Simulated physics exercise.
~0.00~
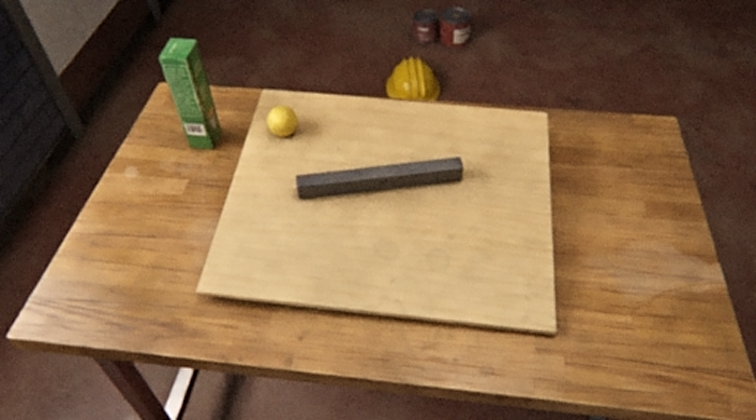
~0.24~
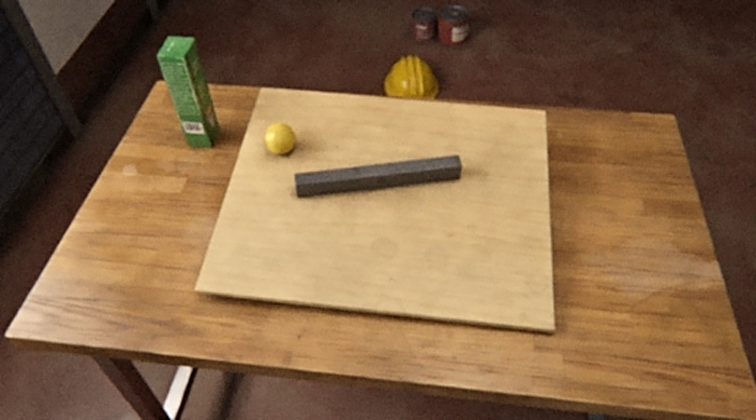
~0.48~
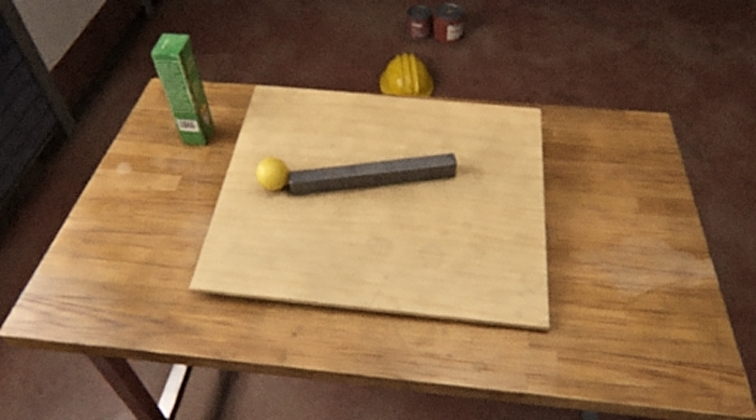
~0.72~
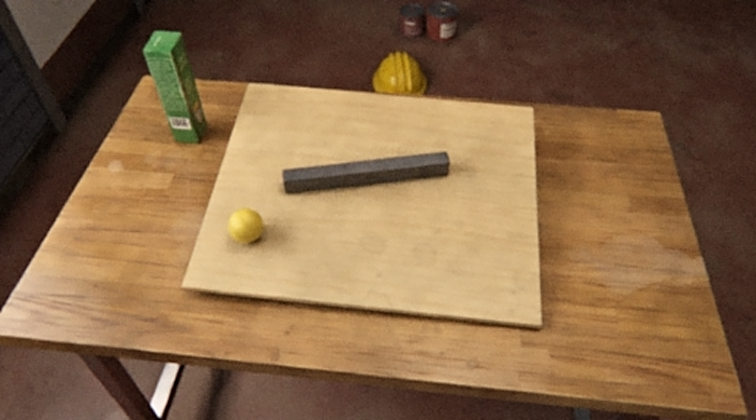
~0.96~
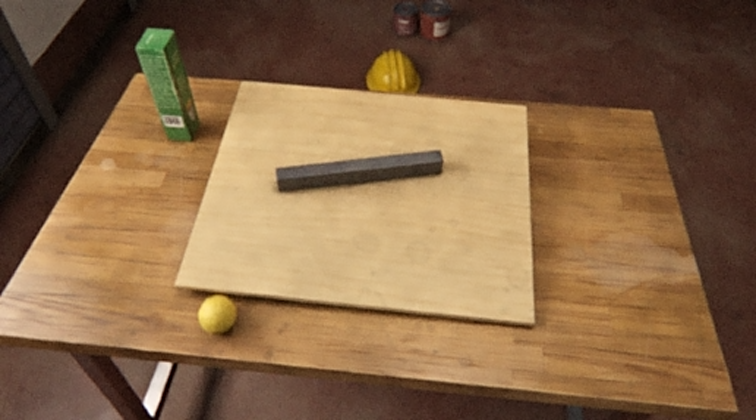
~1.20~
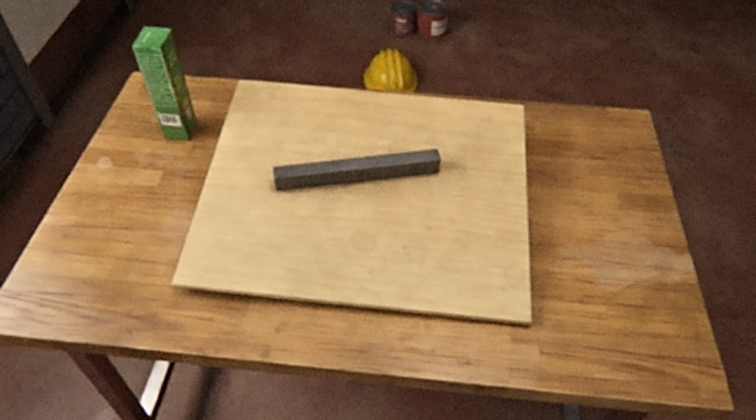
On a wooden table, a yellow lemon rolling down a pale board past a dark bar, leaving the near edge and disappearing.
